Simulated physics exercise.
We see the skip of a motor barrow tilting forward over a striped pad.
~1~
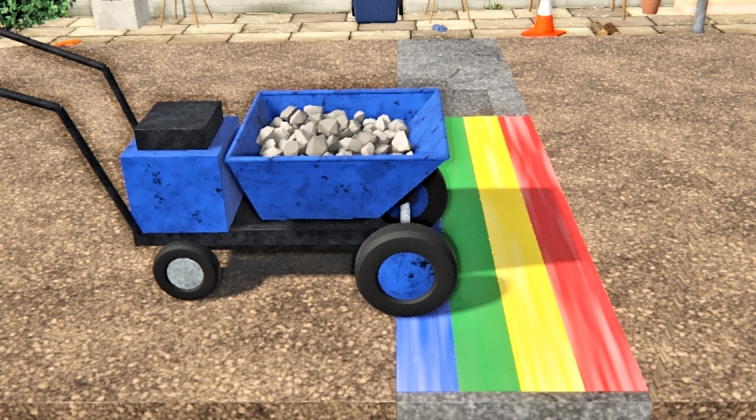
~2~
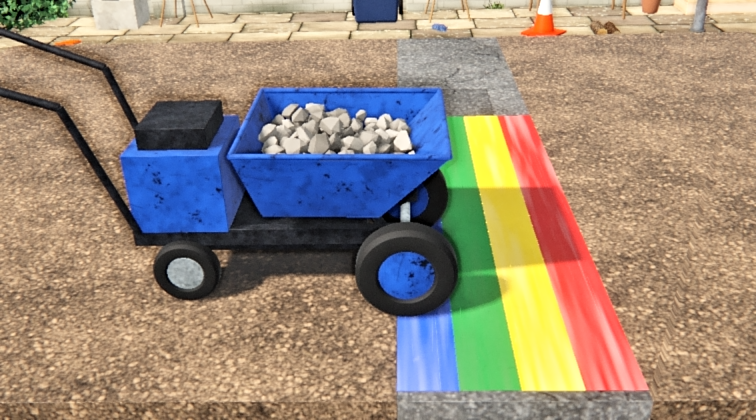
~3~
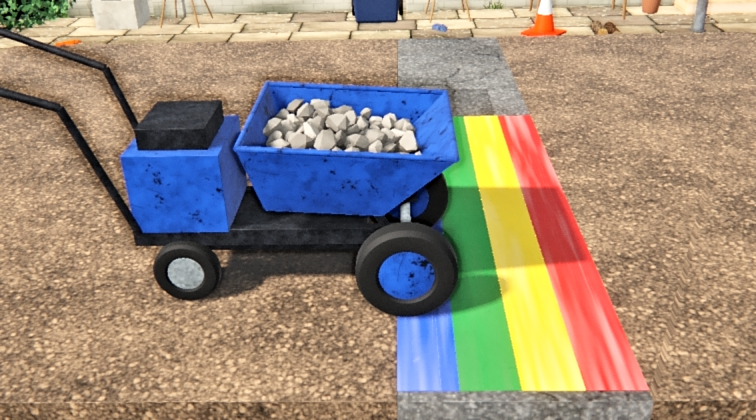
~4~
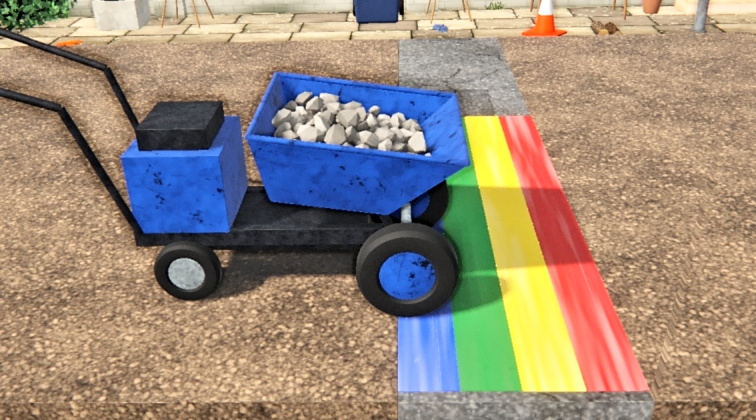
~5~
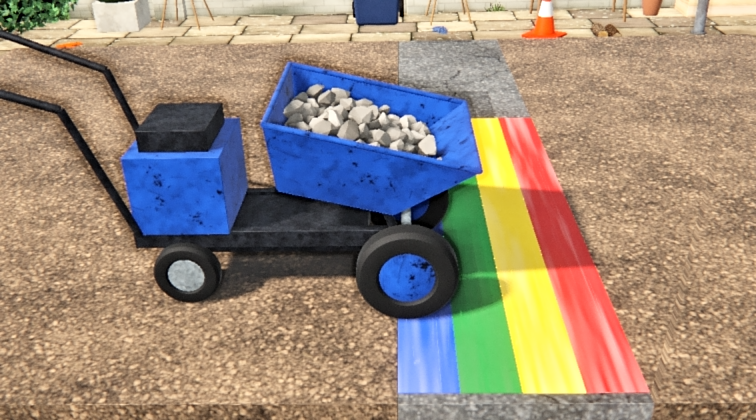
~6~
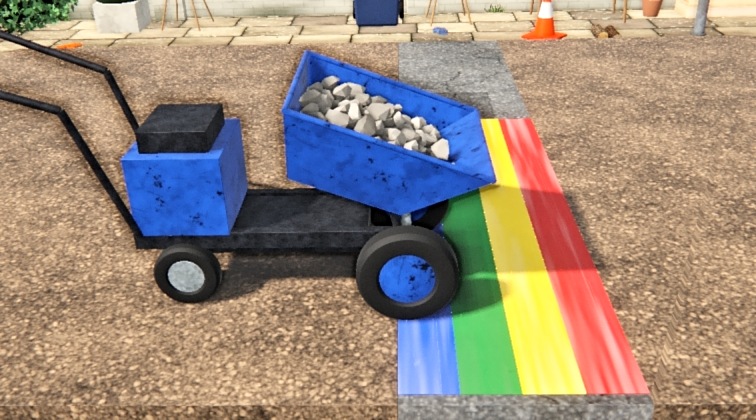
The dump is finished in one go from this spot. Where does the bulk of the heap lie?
Most lies over the red band.
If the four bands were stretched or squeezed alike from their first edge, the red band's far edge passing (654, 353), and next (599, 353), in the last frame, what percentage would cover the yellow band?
In turn 20 and 0 in a hundred.
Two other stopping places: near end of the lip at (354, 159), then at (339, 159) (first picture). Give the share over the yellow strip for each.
First some 30, then 30 per cent.
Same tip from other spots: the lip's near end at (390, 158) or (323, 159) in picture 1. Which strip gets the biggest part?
In turn: The yellow strip; that green strip.
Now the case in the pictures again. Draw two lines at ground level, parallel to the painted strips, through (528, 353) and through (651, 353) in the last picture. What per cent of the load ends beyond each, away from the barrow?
Roughly 80 per cent, and 20 per cent.
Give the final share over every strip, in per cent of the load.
Blue strip near 0; green strip near 0; yellow strip near 15; red strip near 40.
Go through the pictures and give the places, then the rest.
In the first frame, lip of the skip at (447, 157), level; top of the load at (322, 144), broken stones; blue strip at (425, 345); green strip at (483, 345); yellow strip at (541, 345); red strip at (599, 345).
In the second frame, lip of the skip at (450, 157), tipped barely; top of the load at (324, 142).
In the third frame, lip of the skip at (457, 160), tipped barely; top of the load at (329, 139).
In the fourth frame, lip of the skip at (468, 164), tipped a little; top of the load at (314, 125).
In the fifth frame, lip of the skip at (480, 171), tipped a little; top of the load at (326, 119).
In the sixth frame, lip of the skip at (494, 181), tipped clearly; top of the load at (342, 112); blue strip at (427, 348); green strip at (484, 348); yellow strip at (542, 348); red strip at (601, 347).
Soon, skip tipped steeply; all in the skip.
A while on, skip tipped right over; about two thirds in the skip; a small part over the yellow strip; about a quarter over the red strip; a small part off the paint.
Towards the end, skip tipped right over; about a quarter in the skip; a small part over the yellow strip; about a third over the red strip; about a quarter off the paint.
Finally, skip tipped right over; about a quarter in the skip; none over the blue strip; none over the green strip; a small part over the yellow strip; about a third over the red strip; about a quarter off the paint.
